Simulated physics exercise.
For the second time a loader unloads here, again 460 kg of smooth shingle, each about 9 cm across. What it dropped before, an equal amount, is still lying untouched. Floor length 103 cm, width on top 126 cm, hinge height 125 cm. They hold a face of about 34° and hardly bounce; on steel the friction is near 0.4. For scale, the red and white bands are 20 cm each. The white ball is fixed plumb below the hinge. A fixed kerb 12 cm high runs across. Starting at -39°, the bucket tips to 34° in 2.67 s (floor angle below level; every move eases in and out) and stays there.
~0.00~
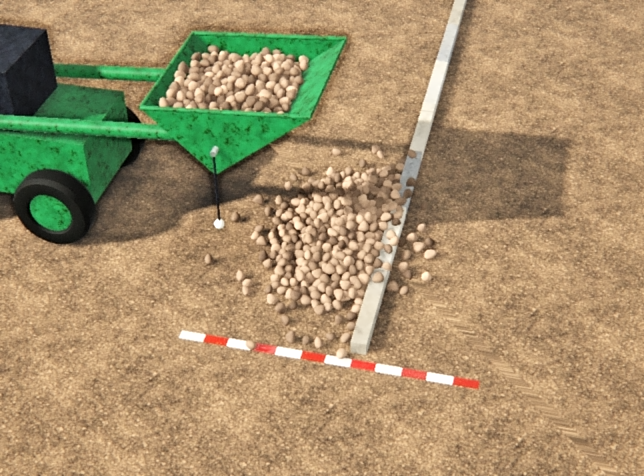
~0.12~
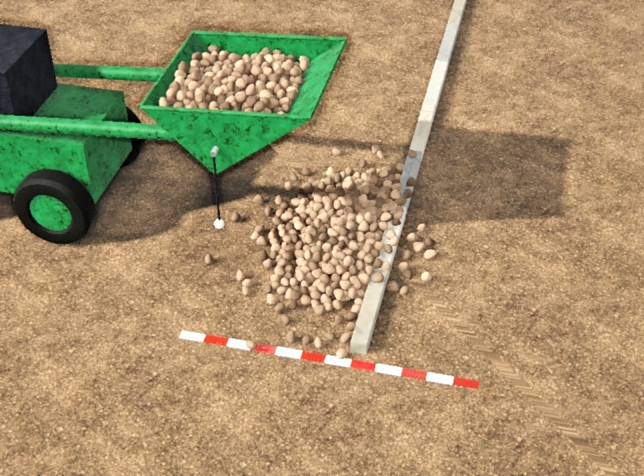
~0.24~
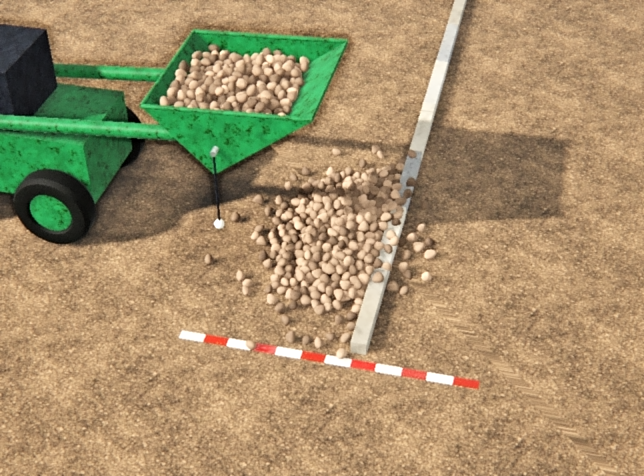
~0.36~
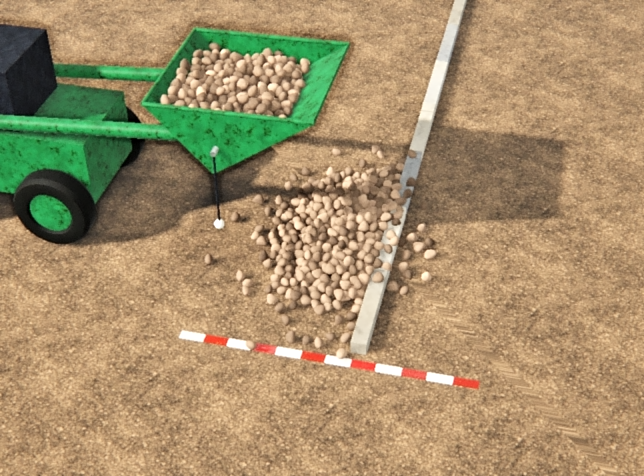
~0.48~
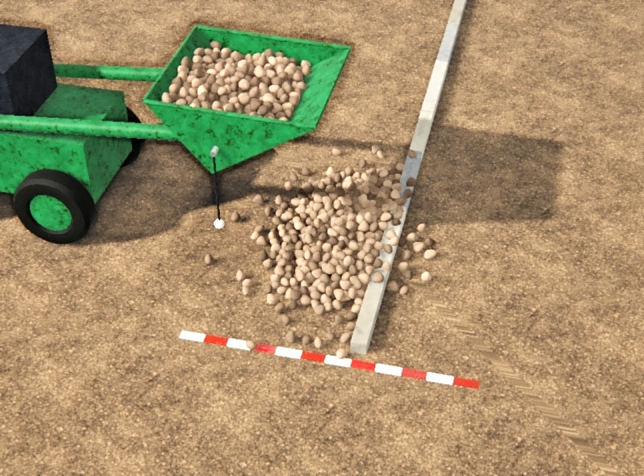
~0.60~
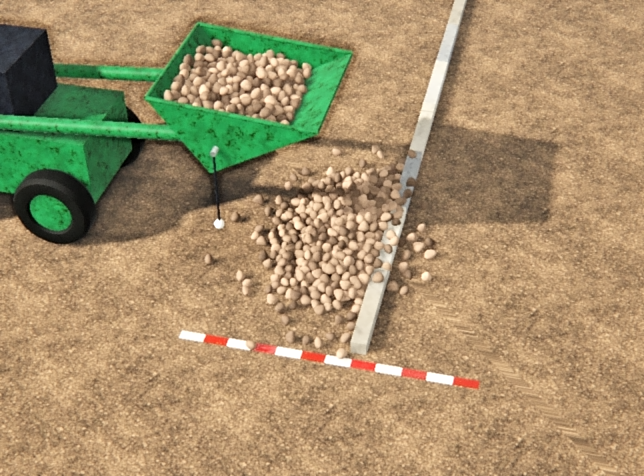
The clip opens on a green loader at left, its raised bucket full of smooth pale stones, beside a loose heap lying against and slightly over a pale kerb. The bucket then slowly tilts a little, its front edge rising slightly, and its stones shift slightly while the heap stays still.
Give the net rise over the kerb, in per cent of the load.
Some 35 per cent is added.
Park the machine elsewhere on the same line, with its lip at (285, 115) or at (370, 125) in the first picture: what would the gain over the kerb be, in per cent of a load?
About 10 and 95 per cent.
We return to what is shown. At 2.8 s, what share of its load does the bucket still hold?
It holds some 20 per cent.
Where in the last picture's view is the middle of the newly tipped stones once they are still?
Around (368, 228).
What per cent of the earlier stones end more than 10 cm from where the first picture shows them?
Roughly 20 per cent of them.
After 2.0 s the floor is at 23°; in per cent of one load, 96 in the bucket, 101 on this side of the kerb, 2 over the kerb; the foremost stones are at (420, 252).
After 2.8 s the floor is at 34°; in per cent of one load, 19 in the bucket, 168 on this side of the kerb, 12 over the kerb; the foremost stones are at (438, 258).
After 3.1 s the floor is at 34°; in per cent of one load, 0 in the bucket, 172 on this side of the kerb, 27 over the kerb; the foremost stones are at (481, 257).
After 5.9 s the floor is at 34°; in per cent of one load, 0 in the bucket, 162 on this side of the kerb, 38 over the kerb; the foremost stones are at (510, 261). Net gain over the kerb, 35.
